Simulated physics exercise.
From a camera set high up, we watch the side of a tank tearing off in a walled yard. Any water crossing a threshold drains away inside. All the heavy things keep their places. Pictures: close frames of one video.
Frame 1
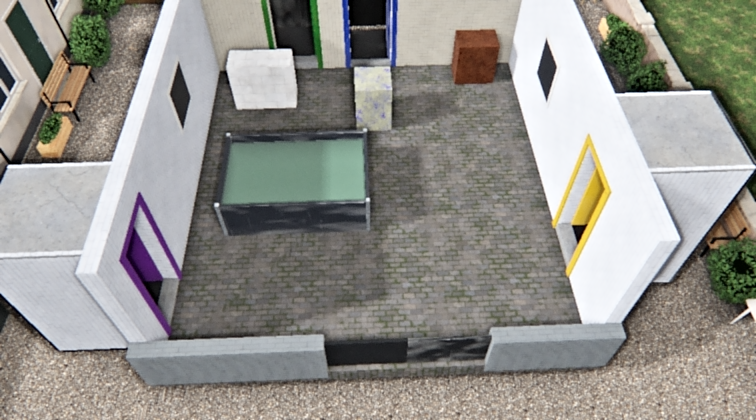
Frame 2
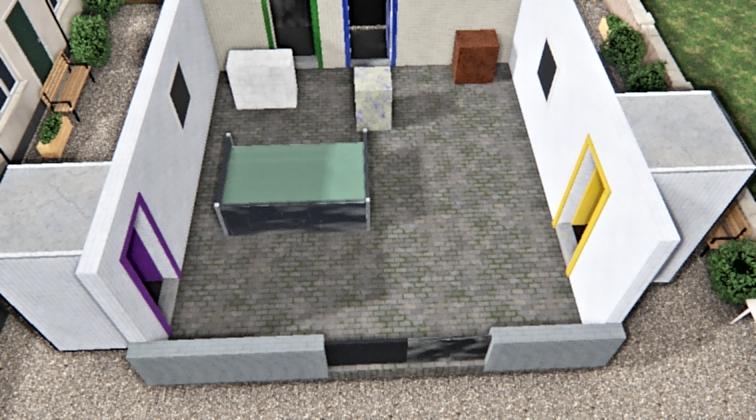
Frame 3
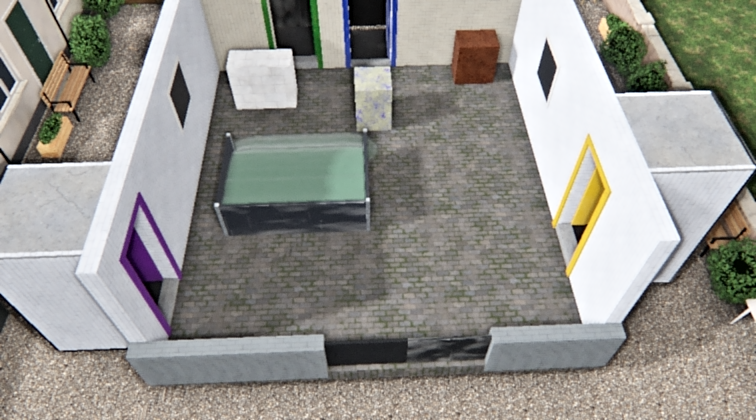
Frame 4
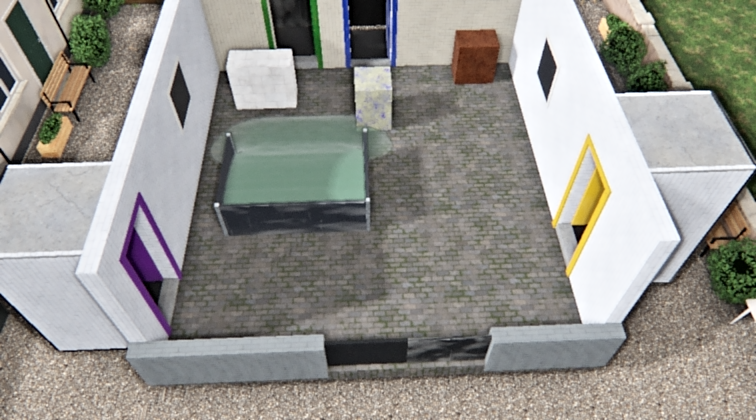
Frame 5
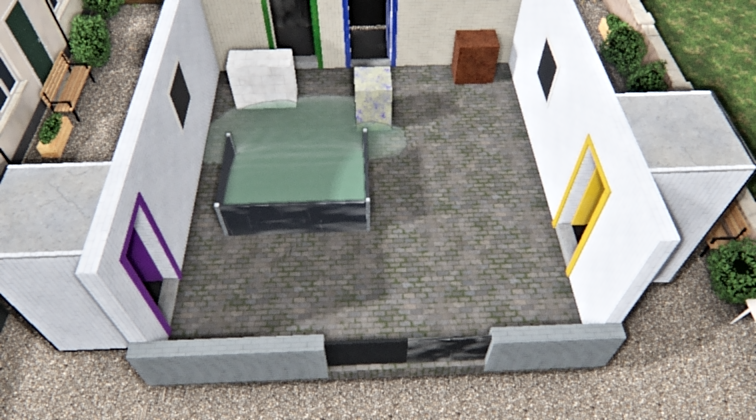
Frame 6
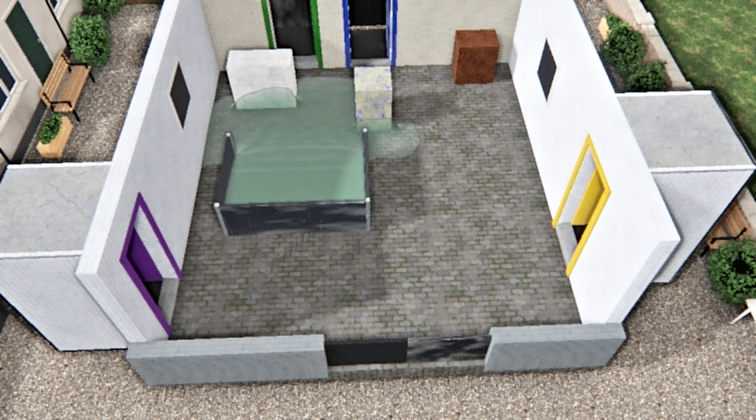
The footage shows a walled yard from above, where the far side of a dark tank of greenish water opens and water pours out, spreading across the paving toward the back and around the white and speckled blocks.
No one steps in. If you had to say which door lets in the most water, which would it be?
I would say the blue door.
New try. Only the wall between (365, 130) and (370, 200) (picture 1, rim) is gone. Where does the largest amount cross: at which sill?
The yellow one.
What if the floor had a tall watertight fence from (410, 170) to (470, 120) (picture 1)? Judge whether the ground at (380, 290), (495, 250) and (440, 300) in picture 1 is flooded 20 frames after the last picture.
In that order: Free of water, free of water, no water.
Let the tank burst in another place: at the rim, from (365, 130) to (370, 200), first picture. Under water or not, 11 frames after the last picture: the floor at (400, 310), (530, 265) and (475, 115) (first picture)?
In the order given: Bare, waterlogged, waterlogged.
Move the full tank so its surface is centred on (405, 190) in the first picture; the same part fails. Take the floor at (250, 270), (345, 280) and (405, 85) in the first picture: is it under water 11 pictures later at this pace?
Log, spots in order: Unwetted / unwetted / taken by the flood.
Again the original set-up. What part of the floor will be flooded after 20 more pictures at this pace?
That works out to some 50 in a hundred.
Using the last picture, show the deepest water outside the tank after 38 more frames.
Answer: (164, 363).
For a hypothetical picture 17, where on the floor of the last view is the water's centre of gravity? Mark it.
Near (304, 130).
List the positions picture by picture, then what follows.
In the first frame, still water in the tank at (295, 170).
In the second frame, the front is at a hidden place, out from the gap on the tank's far side.
In the third frame, water pours out on the tank's far side and has run to a hidden place.
In the fourth frame, the front is at (219, 141), out from the gap on the tank's far side.
In the fifth frame, water pours out on the tank's far side and has run to (209, 131).
In the sixth frame, the front is at (349, 81), out from the gap on the tank's far side.
A moment on, water covers 25 % of the floor; green door some in, purple door not reached, blue door some in, yellow door not reached.
Next, water covers 40 % of the floor; green door some in, purple door not reached, blue door a lot in, yellow door not reached.
Then, water covers 50 % of the floor; green door a lot in, purple door wet at the sill, nothing in, blue door a lot in, yellow door wet at the sill, nothing in.
Later, water covers 80 % of the floor; green door a lot in, purple door wet at the sill, nothing in, blue door a lot in, yellow door wet at the sill, nothing in.
In the end, water covers 95 % of the floor; green door a lot in, purple door wet at the sill, nothing in, blue door a lot in, yellow door wet at the sill, nothing in; the blue door has let in the most.
